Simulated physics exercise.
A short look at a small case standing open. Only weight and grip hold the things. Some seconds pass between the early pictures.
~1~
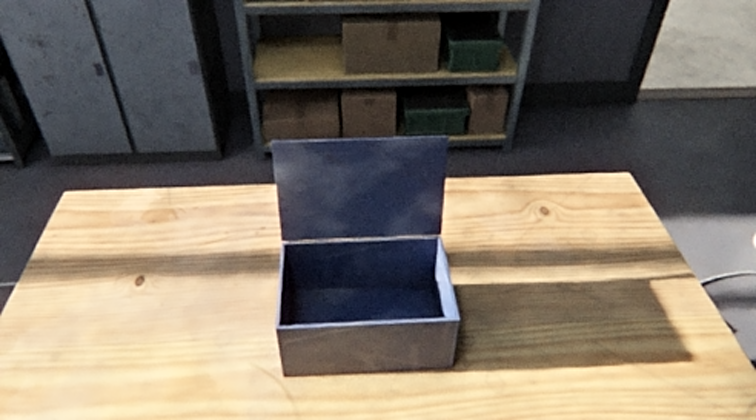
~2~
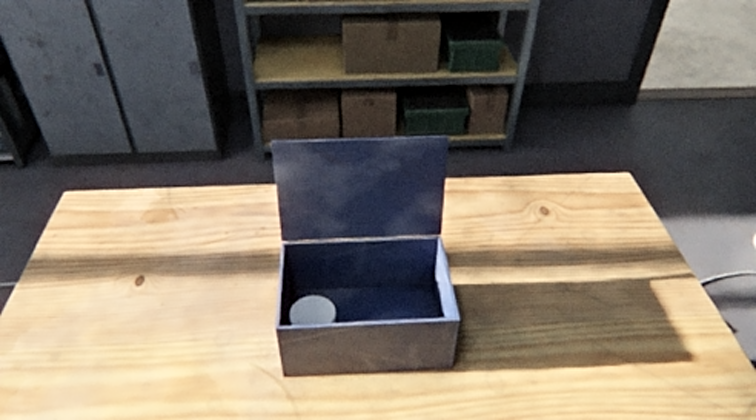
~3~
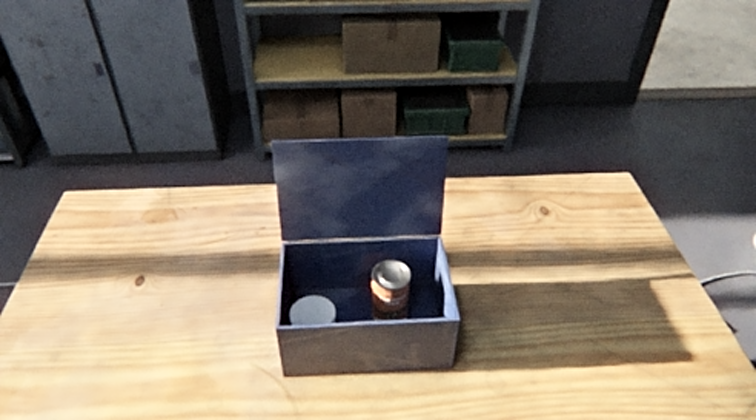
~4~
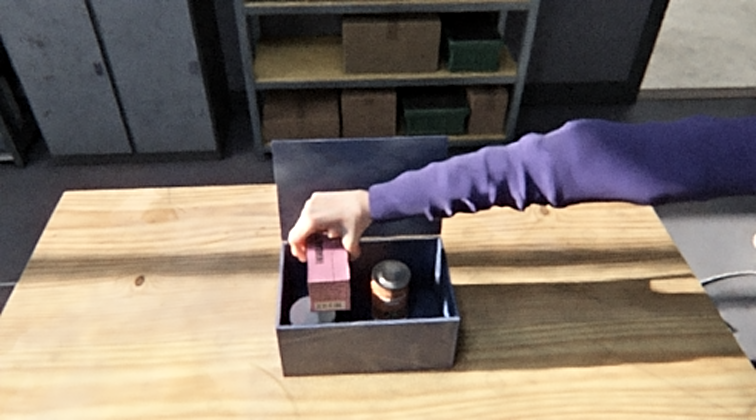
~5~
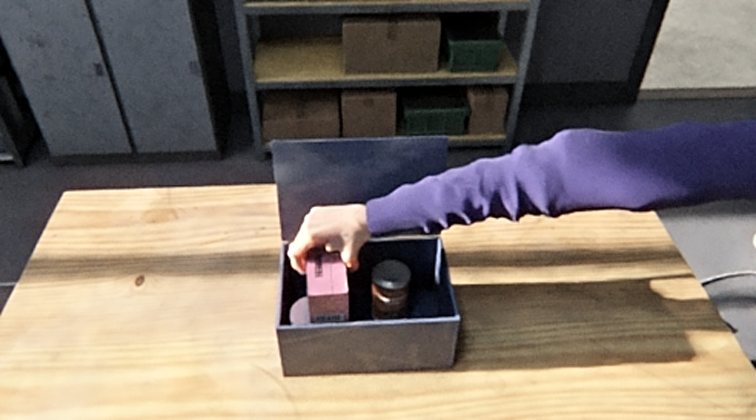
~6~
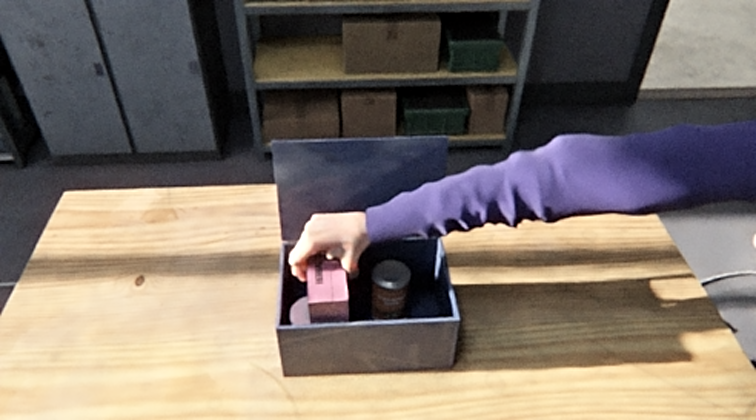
A purple-sleeved hand lowering a pink carton into an open dark blue box, after a pale round object and a tin appear inside.
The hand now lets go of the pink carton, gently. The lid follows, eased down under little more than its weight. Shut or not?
In the end the lid sits on the rim.
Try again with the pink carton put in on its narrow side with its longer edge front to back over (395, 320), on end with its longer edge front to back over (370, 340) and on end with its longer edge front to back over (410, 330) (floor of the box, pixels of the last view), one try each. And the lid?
First, it stays ajar; second, it is held up; third, it stays ajar.
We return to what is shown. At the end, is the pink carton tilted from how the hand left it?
It ends up tilted.
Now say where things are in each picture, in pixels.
In the first picture, the last thing is not in view yet.
In the second picture, the last thing is not in view yet.
In the third picture, the last thing is not in view yet; orange tin (390, 294).
The fourth picture shows still above its spot; pink carton (327, 260); orange tin (390, 294).
The fifth picture shows still above its spot; pink carton (326, 273); orange tin (390, 294).
The sixth picture shows in place under the hand; pink carton (327, 279); orange tin (390, 294).
Then, 0.90 s later than the last frame, lid starting down; pink carton on its side near (350, 315).
Then, 1.70 s later than the last frame, lid 46° above the rim; pink carton on its side near (350, 315).
Then, 2.00 s later than the last frame, lid 3° above the rim; pink carton on its side near (350, 315).
When it is over, lid shut; lying over in the box, pink carton; the other 2 as before. End places, in pixels of the last picture, pink carton near (350, 315).
